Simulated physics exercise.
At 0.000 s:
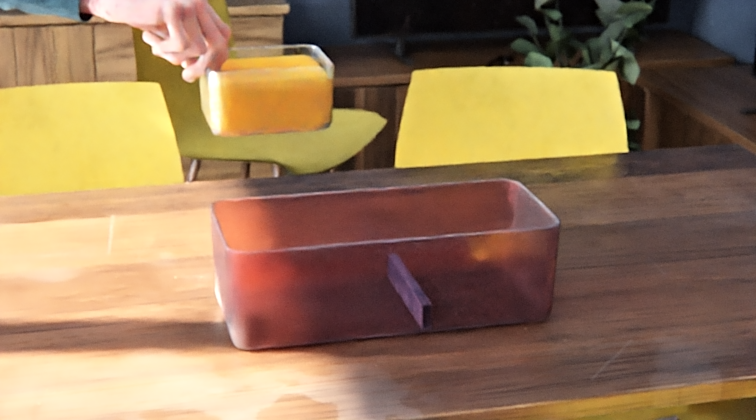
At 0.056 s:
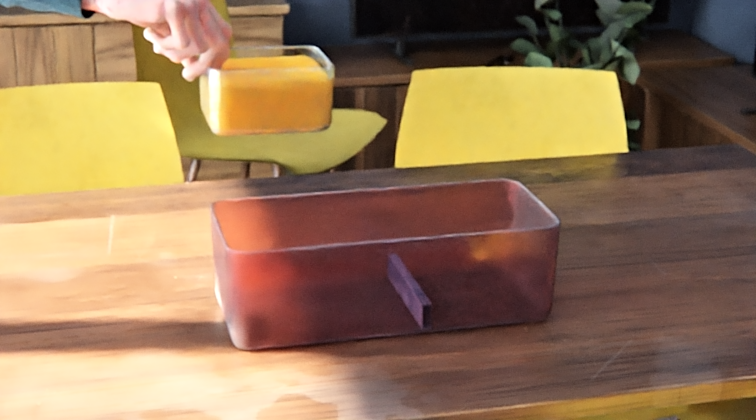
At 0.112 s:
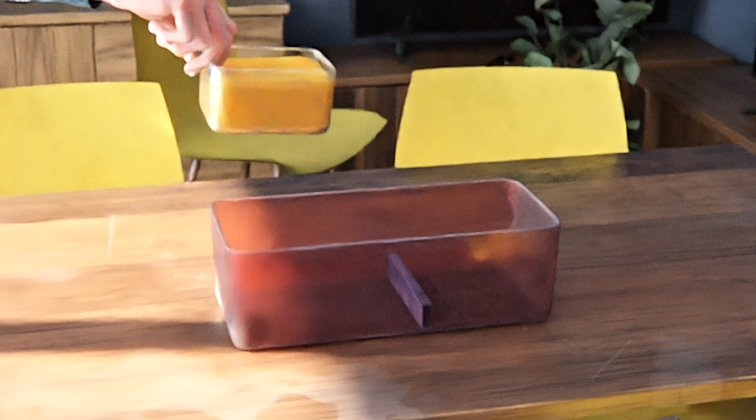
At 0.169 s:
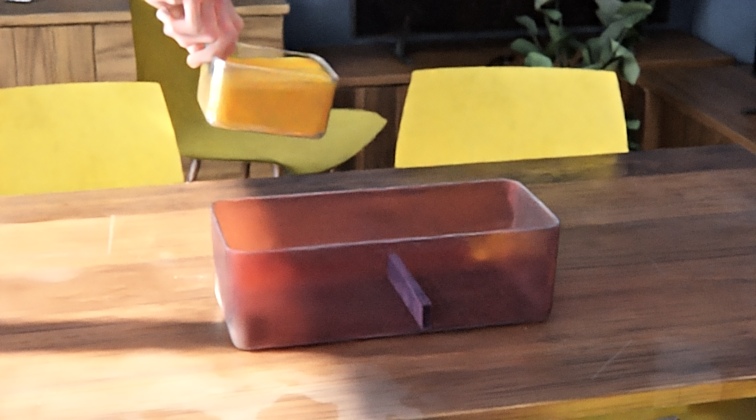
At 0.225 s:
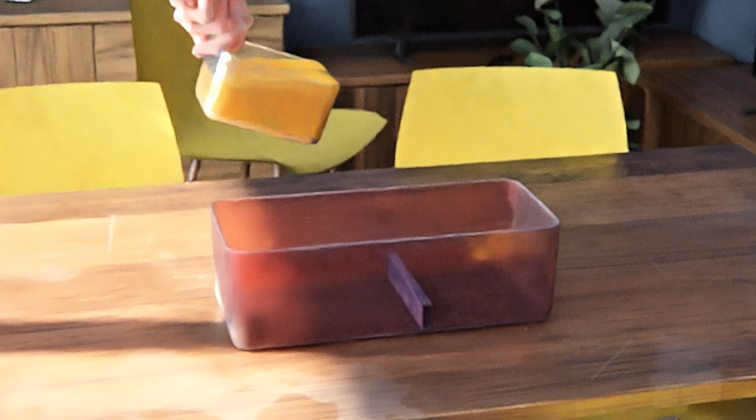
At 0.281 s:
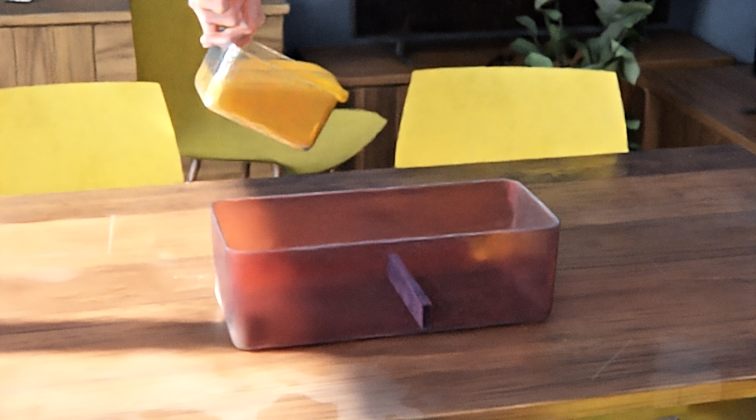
A glass tub of orange juice tilting steadily to the right in a person's hand above a long reddish basin on a wooden table.
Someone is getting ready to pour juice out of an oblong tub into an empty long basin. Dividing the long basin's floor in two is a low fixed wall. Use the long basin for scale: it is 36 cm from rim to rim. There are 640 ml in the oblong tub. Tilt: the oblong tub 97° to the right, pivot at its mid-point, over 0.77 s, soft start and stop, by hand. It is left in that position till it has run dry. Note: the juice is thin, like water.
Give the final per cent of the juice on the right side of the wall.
The right side ends with about 26 per cent.
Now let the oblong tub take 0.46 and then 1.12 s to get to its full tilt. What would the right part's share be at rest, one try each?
15 then 35 %.
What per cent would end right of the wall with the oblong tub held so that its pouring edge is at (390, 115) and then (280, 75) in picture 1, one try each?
Roughly 70 per cent the first time and 15 per cent the second.
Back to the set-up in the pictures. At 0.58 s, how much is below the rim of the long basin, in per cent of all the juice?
At that time the basin holds about 30 per cent of the liquid.
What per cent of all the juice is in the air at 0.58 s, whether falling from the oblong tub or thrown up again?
Some 42 per cent, I reckon.
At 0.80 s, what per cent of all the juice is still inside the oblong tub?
Around 8 in a hundred.
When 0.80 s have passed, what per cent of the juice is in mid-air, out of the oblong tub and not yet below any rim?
I'd put it at about 6 per cent of the liquid.
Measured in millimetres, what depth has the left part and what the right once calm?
Left part about 16 mm deep, right part about 8 mm deep.
After 0.58 s the tilt is 83° and 28 per cent is still to pour, 22 is left of the wall and 7 right of it.
After 0.80 s the tilt is 97° and 8 per cent is still to pour, 62 is left of the wall and 24 right of it.
After 1.02 s the tilt is 97° and 2 per cent is still to pour, 69 is left of the wall and 25 right of it.
After 1.27 s the tilt is 97° and 0 per cent is still to pour, 71 is left of the wall and 26 right of it.
In the end 72 per cent lies left of the wall, 26 right of it and 2 outside.
